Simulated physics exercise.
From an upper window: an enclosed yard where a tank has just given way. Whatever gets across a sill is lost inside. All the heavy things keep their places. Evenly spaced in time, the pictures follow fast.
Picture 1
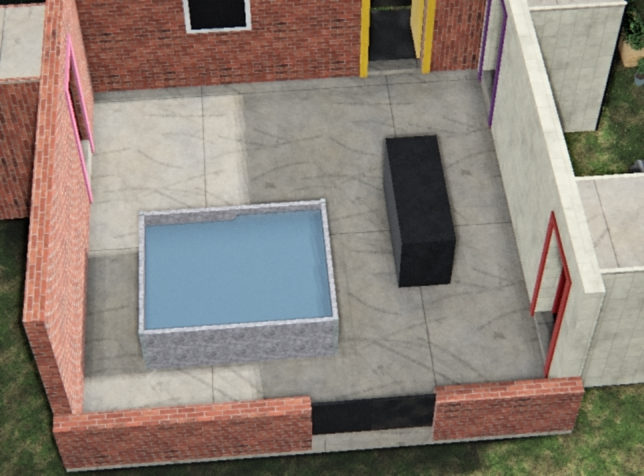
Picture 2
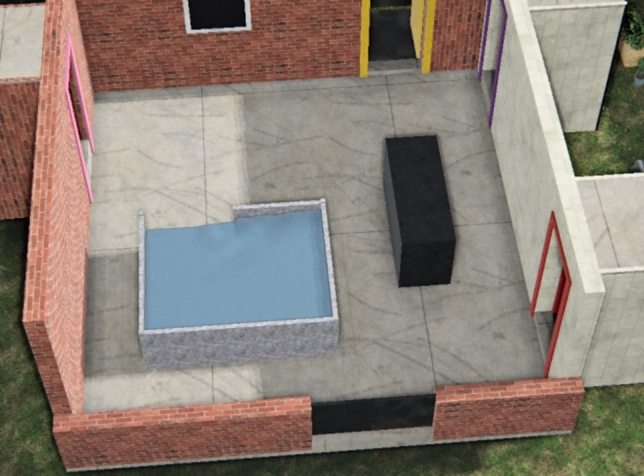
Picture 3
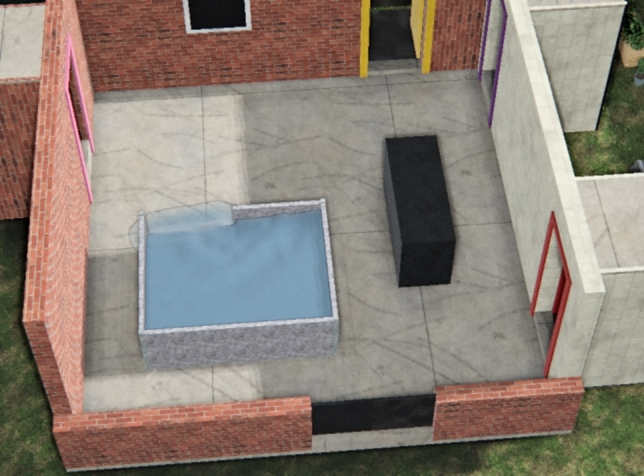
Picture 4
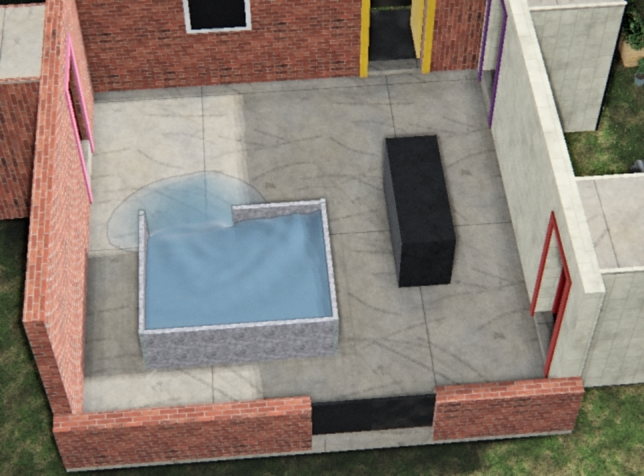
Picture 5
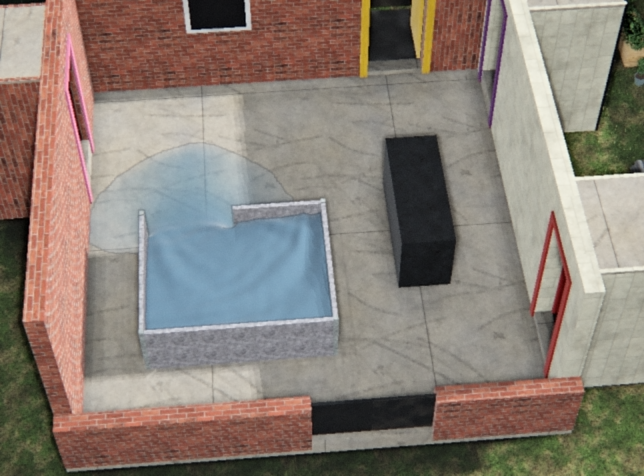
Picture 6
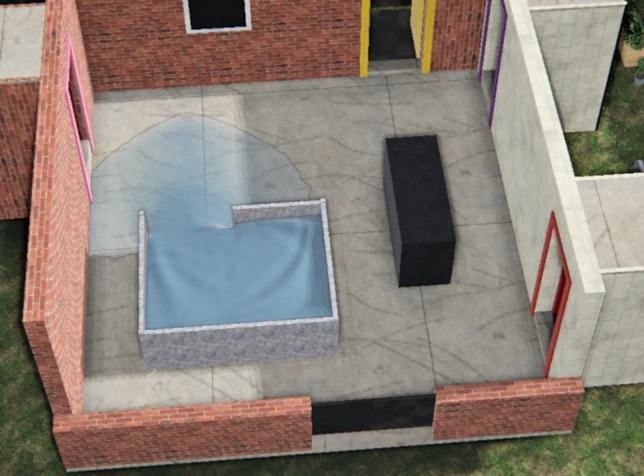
A stone-walled tank of blue water stands whole on the left of a grey paved yard, seen from a high, unmoving viewpoint. Red brick walls, a pale wall with a red-framed doorway, a yellow-framed doorway at the back and a long black block surround it. A gap opens in the tank's far side, and water pours out, fanning across the paving towards the back and left walls while the surface inside ripples.
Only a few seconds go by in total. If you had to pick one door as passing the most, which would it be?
I would pick the yellow door.
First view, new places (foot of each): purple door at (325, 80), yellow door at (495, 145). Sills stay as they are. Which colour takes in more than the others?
The door marked yellow.
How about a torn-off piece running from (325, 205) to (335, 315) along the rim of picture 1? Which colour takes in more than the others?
The red-painted one, I reckon.
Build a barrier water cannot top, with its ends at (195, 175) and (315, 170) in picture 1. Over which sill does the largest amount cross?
Answer: The yellow one.
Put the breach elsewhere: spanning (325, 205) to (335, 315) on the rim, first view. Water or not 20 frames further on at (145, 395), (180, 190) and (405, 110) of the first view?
Going through them one by one, I'd call them spared, spared and sodden.
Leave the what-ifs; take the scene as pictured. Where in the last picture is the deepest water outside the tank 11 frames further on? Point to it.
Check roughly (117, 95).
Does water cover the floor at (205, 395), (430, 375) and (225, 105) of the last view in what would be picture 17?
Taking them one at a time, they come out high and dry, high and dry, soaked.
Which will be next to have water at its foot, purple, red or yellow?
That's the yellow door, I reckon.
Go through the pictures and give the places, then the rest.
In the first picture, the tank at (236, 268) is whole and still.
In the second picture, the front is at a hidden place, out from the gap on the tank's far side.
In the third picture, water pours out on the tank's far side and has run to a hidden place.
In the fourth picture, the front is at (218, 176), out from the gap on the tank's far side.
In the fifth picture, water pours out on the tank's far side and has run to (205, 147).
In the sixth picture, the front is at (181, 118), out from the gap on the tank's far side.
A moment on, water covers 30 % of the floor; pink door wet at the sill, nothing in, purple door not reached, red door not reached, yellow door not reached.
Next, water covers 35 % of the floor; pink door wet at the sill, nothing in, purple door not reached, red door not reached, yellow door wet at the sill, nothing in.
Then, water covers 50 % of the floor; pink door wet at the sill, nothing in, purple door wet at the sill, nothing in, red door not reached, yellow door wet at the sill, nothing in.
Later, water covers 85 % of the floor; pink door wet at the sill, nothing in, purple door wet at the sill, nothing in, red door wet at the sill, nothing in, yellow door a trickle in.
In the end, water covers 100 % of the floor; pink door wet at the sill, nothing in, purple door wet at the sill, nothing in, red door a trickle in, yellow door a lot in; the yellow door has let in the most.
